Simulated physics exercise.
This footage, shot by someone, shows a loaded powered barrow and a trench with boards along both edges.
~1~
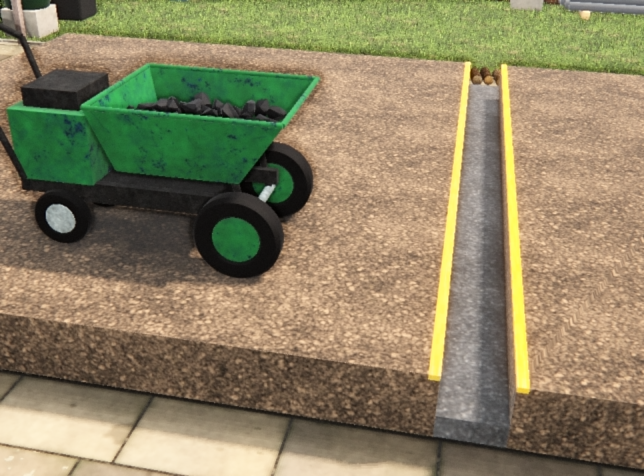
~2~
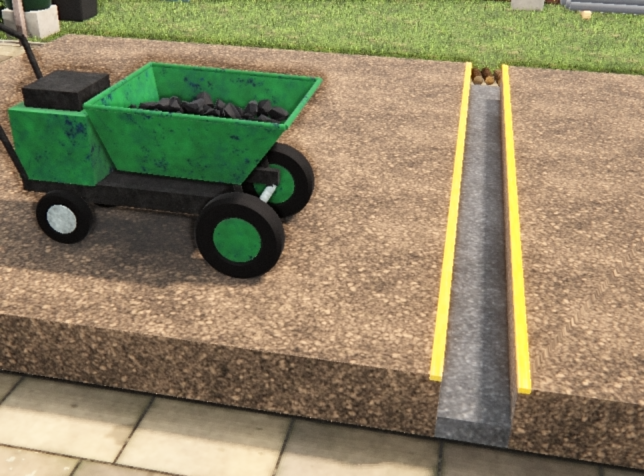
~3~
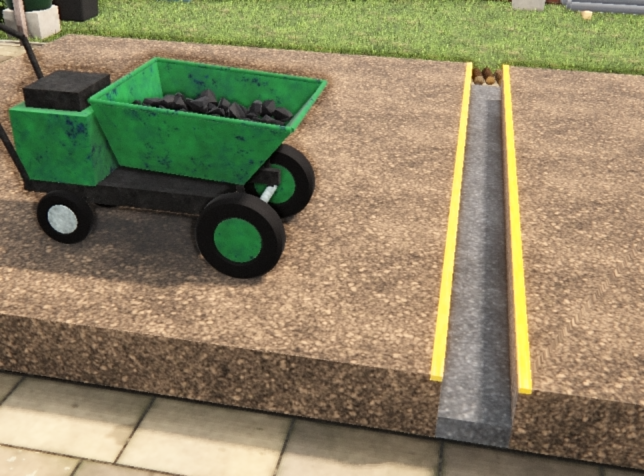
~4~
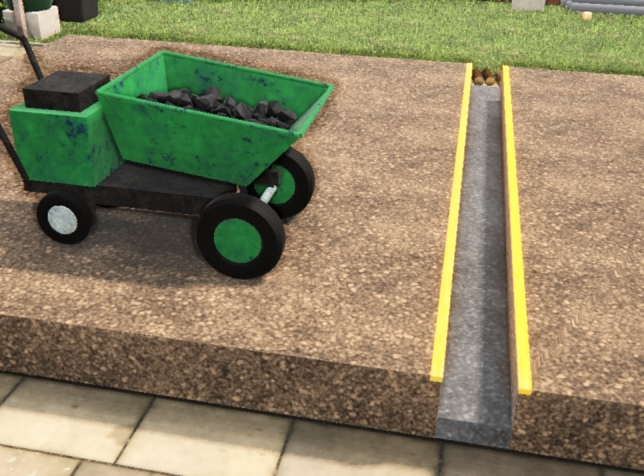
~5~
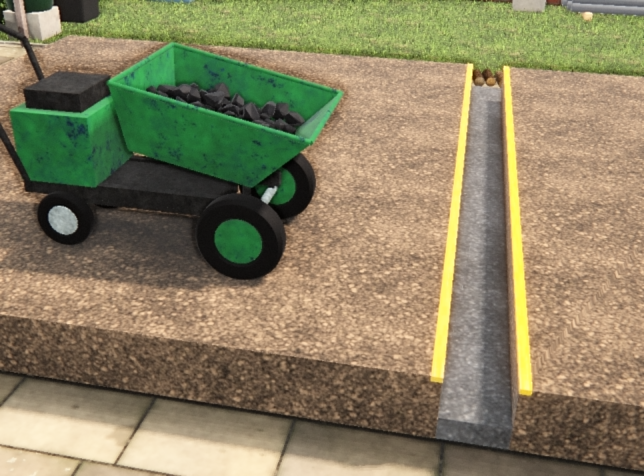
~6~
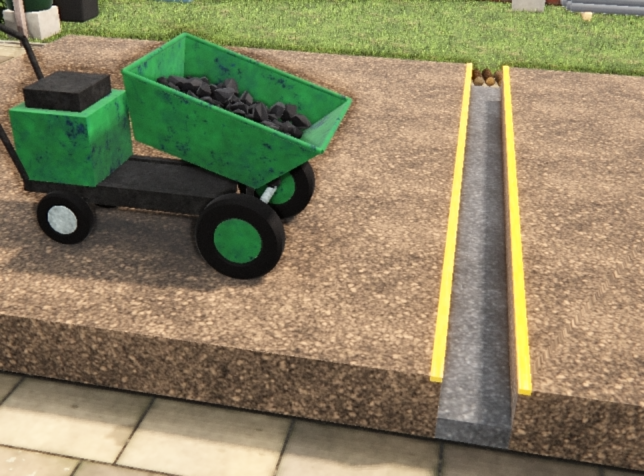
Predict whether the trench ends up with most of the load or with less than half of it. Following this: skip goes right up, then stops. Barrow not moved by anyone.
It ends up with less than half of it.
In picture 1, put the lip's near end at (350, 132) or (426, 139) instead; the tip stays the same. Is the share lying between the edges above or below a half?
With the lip at the first place the share is beyond one half; at the second place it is short of one half.
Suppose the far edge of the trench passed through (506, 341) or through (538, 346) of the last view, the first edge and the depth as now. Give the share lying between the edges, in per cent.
Close to 20 per cent in the first, close to 20 per cent in the second.
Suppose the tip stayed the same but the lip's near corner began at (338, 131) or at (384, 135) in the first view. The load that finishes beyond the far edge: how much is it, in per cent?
First spot: 0 %, second spot: 10 %.
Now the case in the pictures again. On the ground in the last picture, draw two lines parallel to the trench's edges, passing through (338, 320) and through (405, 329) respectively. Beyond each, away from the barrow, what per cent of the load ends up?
Roughly 60 and 40 %.
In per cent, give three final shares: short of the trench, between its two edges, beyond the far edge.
I'd put short at close to 40, between at close to 20 and beyond at close to 0 per cent.
Just after the last frame, skip tipped steeply; every one in the skip.
A moment on, skip tipped right over; the larger part in the skip; roughly a quarter short of the trench.
Further on, skip tipped right over; roughly a third in the skip; roughly half short of the trench; roughly a quarter in or heaped over the trench.
When it is over, skip tipped right over; roughly a third in the skip; roughly a third short of the trench; roughly a quarter in or heaped over the trench; not one beyond it.
